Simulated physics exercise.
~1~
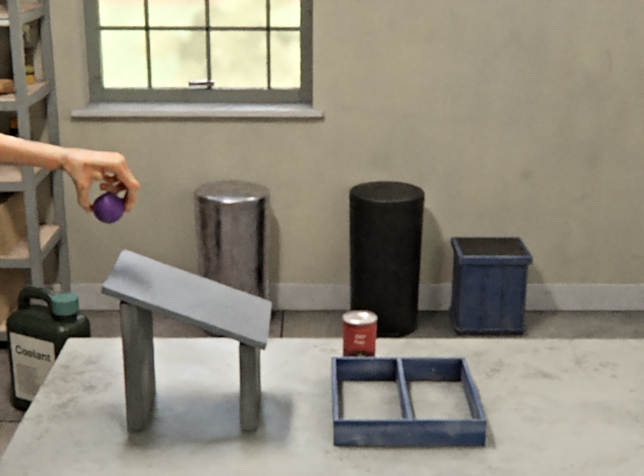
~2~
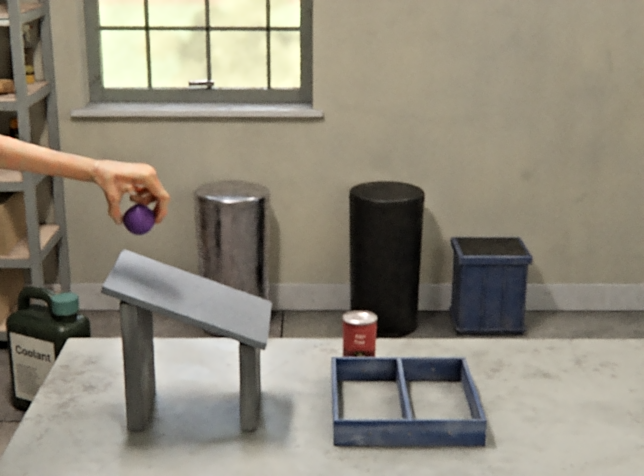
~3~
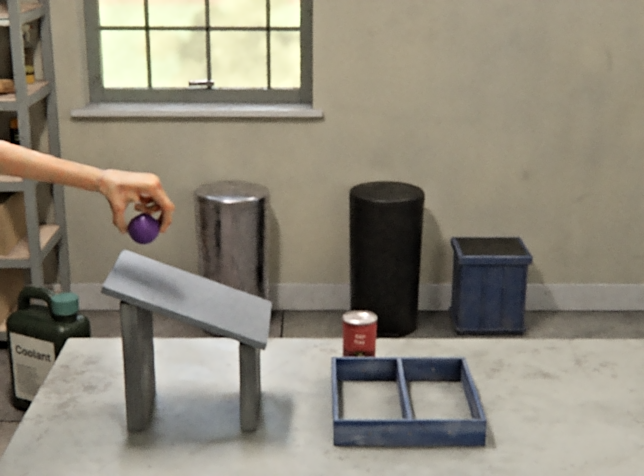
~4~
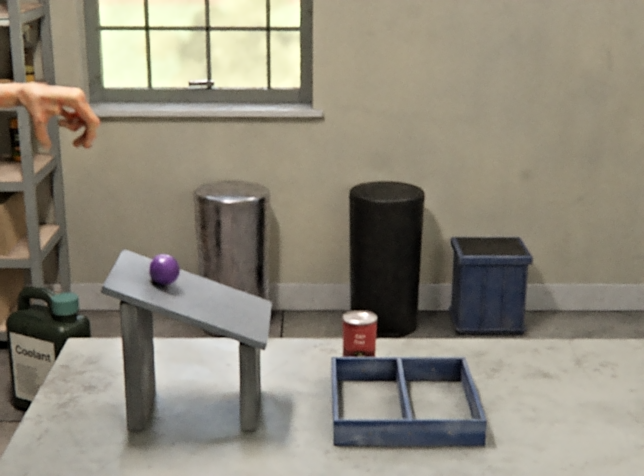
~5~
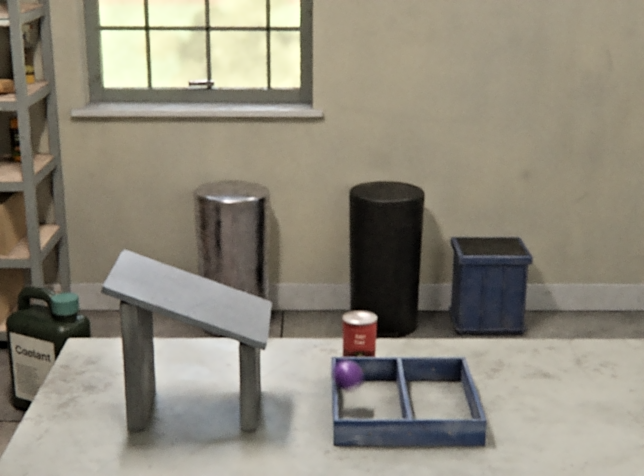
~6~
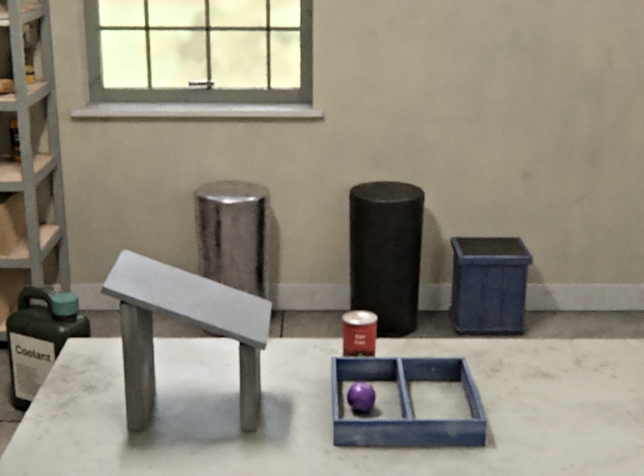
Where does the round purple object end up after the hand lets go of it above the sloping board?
It ends up in the left bay of the blue tray, the one nearer the sloping board.
